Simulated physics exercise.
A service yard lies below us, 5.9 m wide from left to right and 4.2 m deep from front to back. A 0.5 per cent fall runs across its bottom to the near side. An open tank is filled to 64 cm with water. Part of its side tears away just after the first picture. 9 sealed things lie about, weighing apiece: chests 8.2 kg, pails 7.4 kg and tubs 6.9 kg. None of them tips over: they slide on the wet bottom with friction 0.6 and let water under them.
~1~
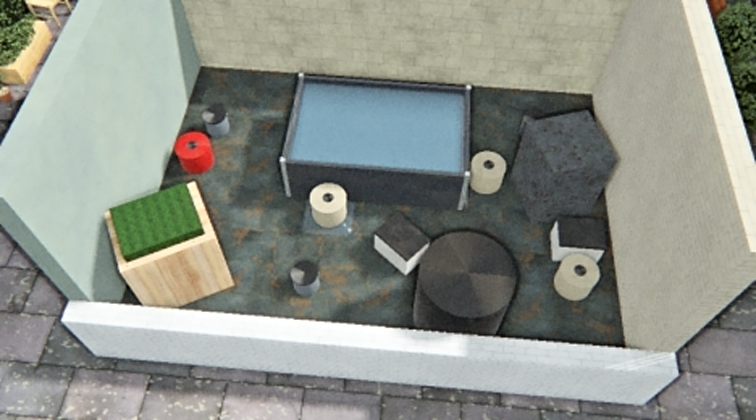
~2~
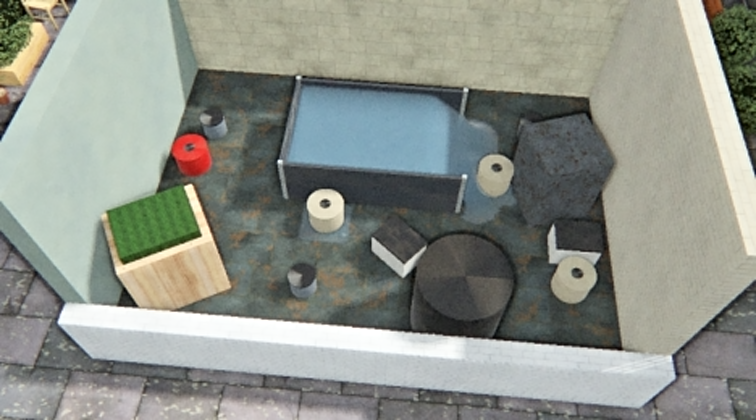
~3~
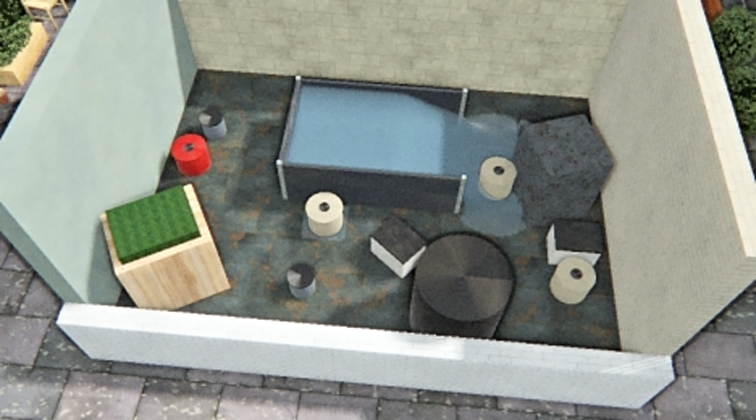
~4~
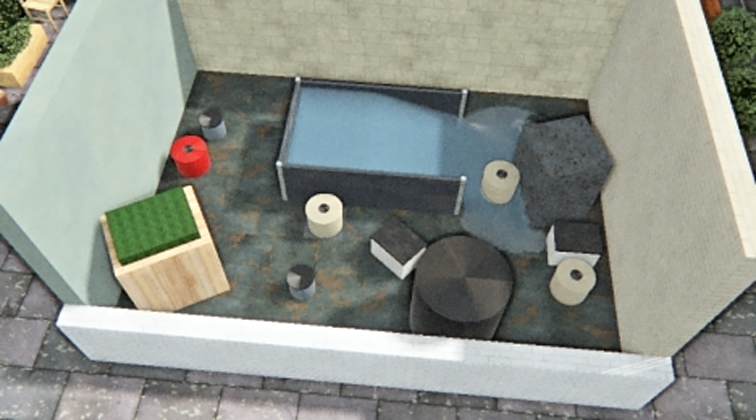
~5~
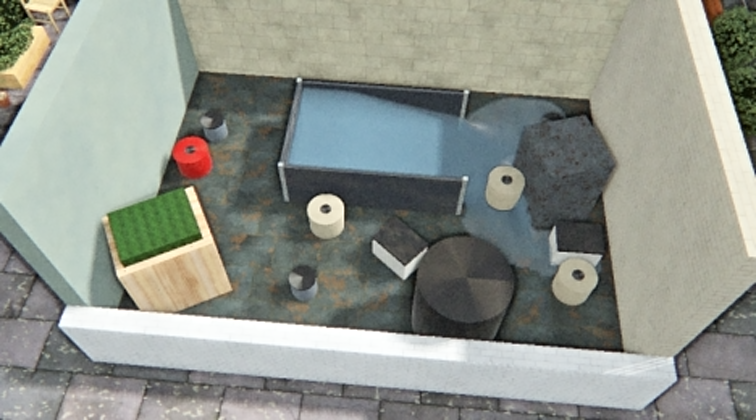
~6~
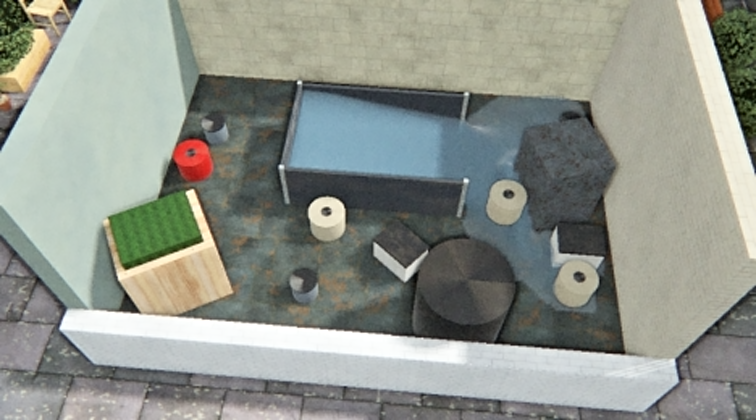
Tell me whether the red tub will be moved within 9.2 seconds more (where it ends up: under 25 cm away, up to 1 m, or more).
By then the red tub has gone a modest distance.
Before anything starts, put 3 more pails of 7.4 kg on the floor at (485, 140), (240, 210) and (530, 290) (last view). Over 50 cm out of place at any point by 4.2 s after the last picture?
Going through them in the order asked, they come out clear of the mark, shy of the mark and clear of the mark.
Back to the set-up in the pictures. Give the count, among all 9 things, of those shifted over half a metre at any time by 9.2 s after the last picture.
That makes 9.
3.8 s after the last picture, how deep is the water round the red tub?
I'd say around 2 cm.
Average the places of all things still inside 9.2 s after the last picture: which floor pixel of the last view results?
Near (264, 199).
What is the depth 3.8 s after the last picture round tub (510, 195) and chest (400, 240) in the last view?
Some 11 cm at the first, some 4 cm at the second.
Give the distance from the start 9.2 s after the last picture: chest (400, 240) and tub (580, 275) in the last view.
Respectively: 150 cm / 300 cm.
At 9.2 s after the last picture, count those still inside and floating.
Count: 9.
Then, 1.2 s after the last picture the red tub is near (191, 153), 0.0 m from its start, aground; 4 afloat.
Then, 3.8 s after the last picture the red tub is near (191, 153), 0.0 m from its start, aground; 3 afloat.
Then, 6.2 s after the last picture the red tub is near (180, 207), 0.9 m from its start, afloat; 8 afloat.
Then, 9.2 s after the last picture the red tub is near (235, 122), 0.7 m from its start, afloat; 9 afloat.
